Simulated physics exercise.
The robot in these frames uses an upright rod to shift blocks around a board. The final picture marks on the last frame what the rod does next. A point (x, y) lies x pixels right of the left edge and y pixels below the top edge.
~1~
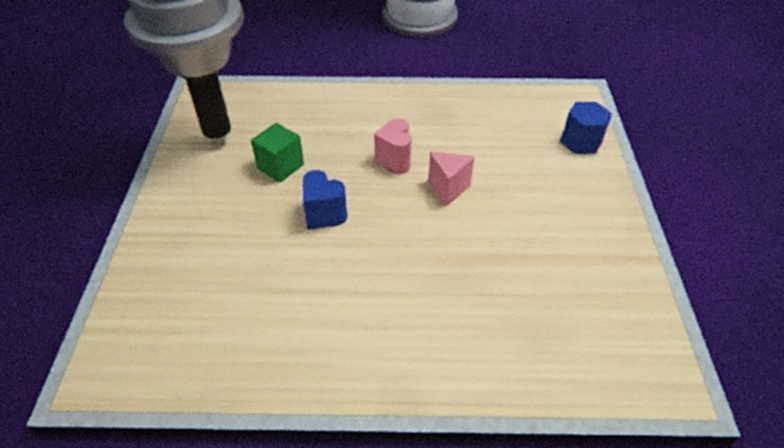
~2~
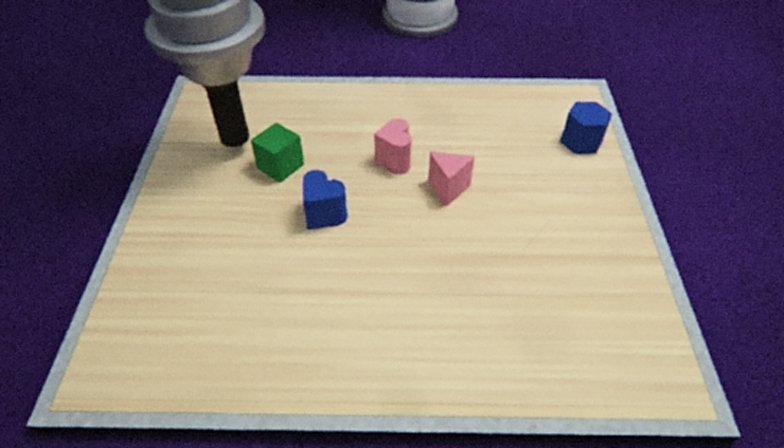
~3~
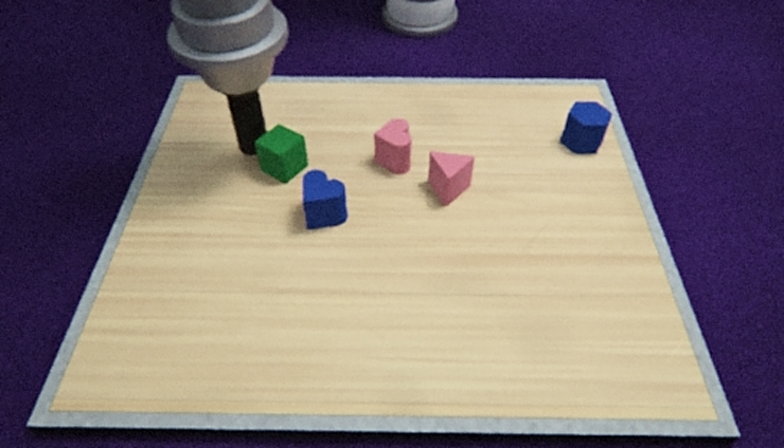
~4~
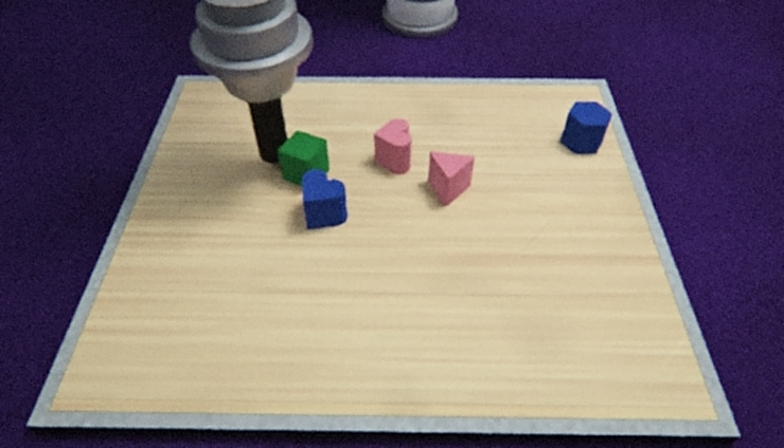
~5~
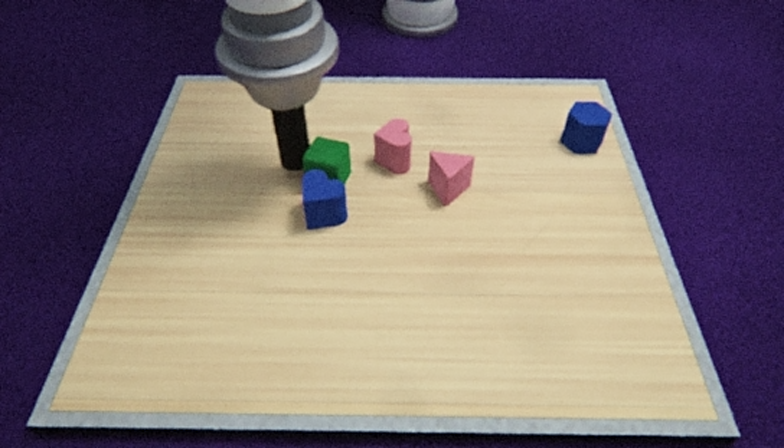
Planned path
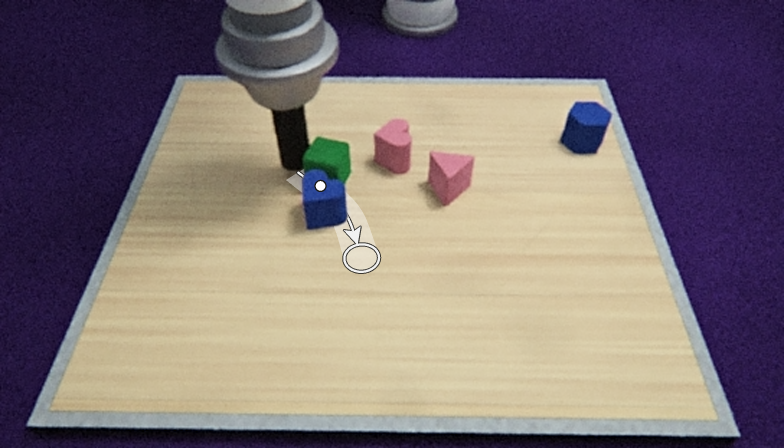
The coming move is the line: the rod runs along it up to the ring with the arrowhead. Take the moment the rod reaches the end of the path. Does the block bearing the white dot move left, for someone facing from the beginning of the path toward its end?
Going by the path, no.
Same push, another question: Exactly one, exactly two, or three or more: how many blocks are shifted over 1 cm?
Moved: 2.
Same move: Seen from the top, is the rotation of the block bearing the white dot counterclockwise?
Going by the path, no.
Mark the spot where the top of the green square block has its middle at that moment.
So, by the moment the path ends, you'll find the top centre of the green square block at (366, 161).
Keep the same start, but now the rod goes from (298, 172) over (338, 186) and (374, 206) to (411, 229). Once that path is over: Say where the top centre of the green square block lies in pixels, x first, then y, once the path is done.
I'd place it at (414, 167), taking the centre of its top.
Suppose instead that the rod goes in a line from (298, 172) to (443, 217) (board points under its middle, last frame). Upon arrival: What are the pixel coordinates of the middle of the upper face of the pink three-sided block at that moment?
I expect it at (491, 154).
The line goes from (298, 172) via (340, 207), ending at (362, 258); the dot is on the blue heart block.
What follows on the original path. One third of the way, rod (326, 183); blue heart block (325, 195); green square block (360, 160), turned 40° anticlockwise.
Two thirds of the way, rod (349, 211); blue heart block (329, 224), turned 60° clockwise; green square block (366, 161), turned 50° anticlockwise.
At the end, rod (361, 247); blue heart block (322, 247), turned 120° clockwise; green square block (366, 161), turned 50° anticlockwise; pink heart block unmoved.
